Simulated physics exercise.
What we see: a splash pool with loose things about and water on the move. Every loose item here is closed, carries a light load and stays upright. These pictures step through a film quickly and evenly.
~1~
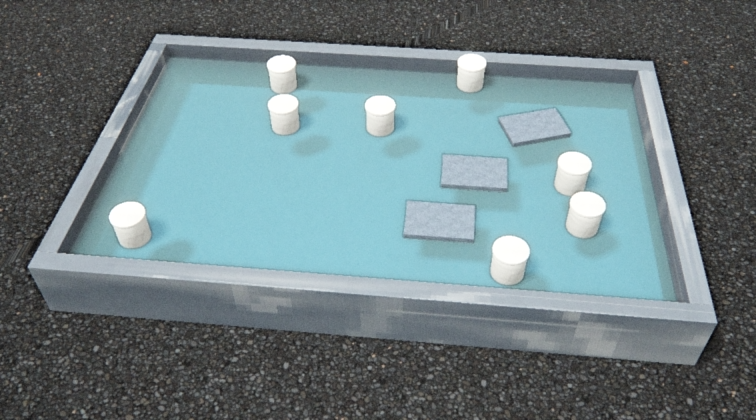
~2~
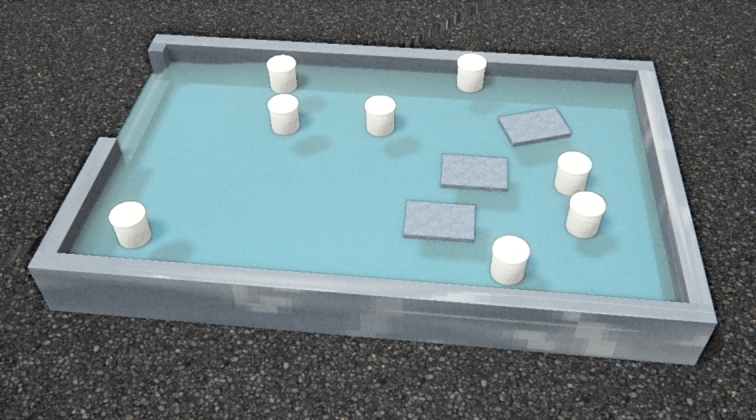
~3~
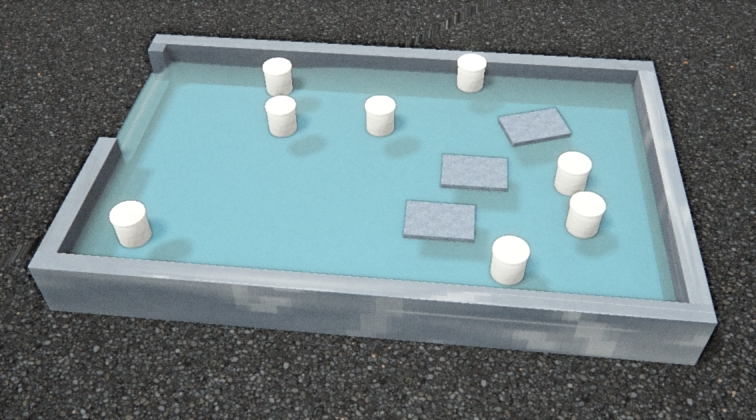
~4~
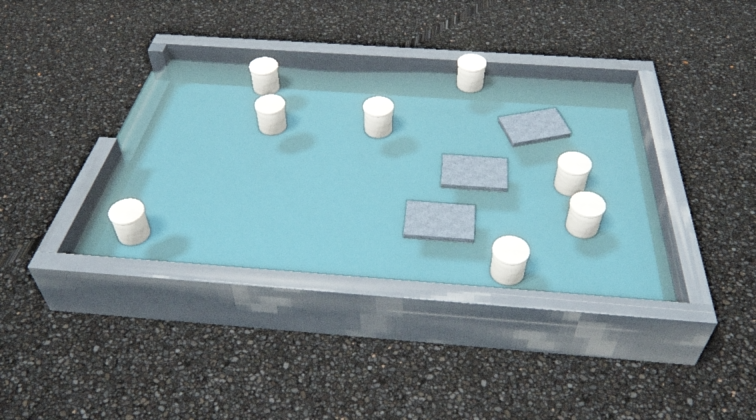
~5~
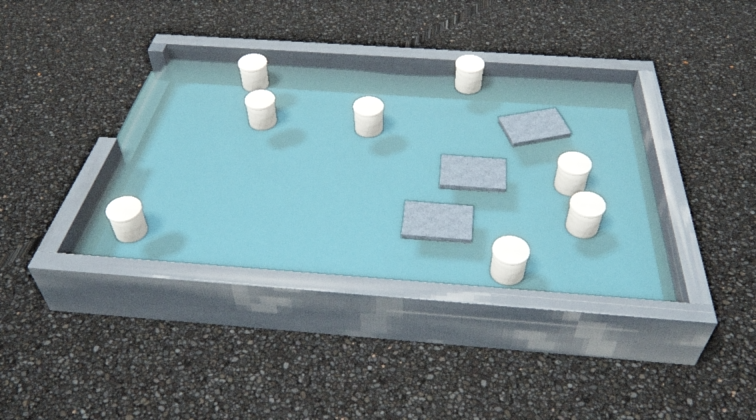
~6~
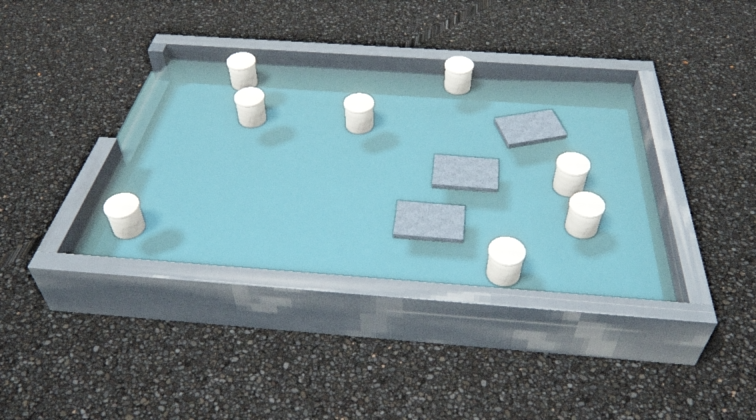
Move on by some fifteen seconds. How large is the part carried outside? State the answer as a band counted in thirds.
Answer: Not even a third.
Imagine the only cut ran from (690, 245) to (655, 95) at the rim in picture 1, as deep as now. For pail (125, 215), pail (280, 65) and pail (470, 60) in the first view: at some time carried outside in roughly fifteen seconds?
Each object, in the order asked: Not flushed / not flushed / flushed.
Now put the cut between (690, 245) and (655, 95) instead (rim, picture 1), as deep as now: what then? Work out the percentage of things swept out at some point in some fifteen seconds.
Share reached: 60 %.
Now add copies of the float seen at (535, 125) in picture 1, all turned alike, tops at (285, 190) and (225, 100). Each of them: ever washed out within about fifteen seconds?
First lost, then lost.
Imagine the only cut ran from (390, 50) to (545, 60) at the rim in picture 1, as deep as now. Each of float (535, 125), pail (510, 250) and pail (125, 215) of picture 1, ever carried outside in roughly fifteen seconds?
First one exits, second never exits, third never exits.
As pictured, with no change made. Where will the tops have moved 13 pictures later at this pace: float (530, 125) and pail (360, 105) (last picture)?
First one at roughly (493, 129), second at roughly (269, 95).
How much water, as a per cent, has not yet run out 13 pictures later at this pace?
About 74 percent.
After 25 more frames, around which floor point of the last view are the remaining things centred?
Roughly at (369, 182) in the last view.
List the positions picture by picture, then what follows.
In the first picture, a pail at (281, 64), afloat; a pail at (283, 104), afloat; 0 of 11 have shifted.
In the second picture, a pail at (281, 64) floats; a pail at (283, 104), afloat; 0 of 11 have shifted.
In the third picture, a pail at (277, 66), afloat, close to its start; a pail at (280, 105) floats; 0 of 11 have shifted.
In the fourth picture, a pail at (264, 66), afloat, close to its start; a pail at (270, 104), afloat, close to its start; 3 of 11 have shifted.
In the fifth picture, a pail at (253, 62), afloat, close to its start; a pail at (260, 99), afloat, close to its start; 4 of 11 have shifted.
In the sixth picture, a pail at (241, 61), afloat, a stride from its start; a pail at (249, 97), afloat, close to its start; 7 of 11 have shifted.
A moment on, 0 of 11 are out; 11 afloat.
Next, 2 of 11 are out; 9 afloat.
Later, 2 of 11 are out; 9 afloat.
In the end, 2 of 11 are out; 9 afloat.
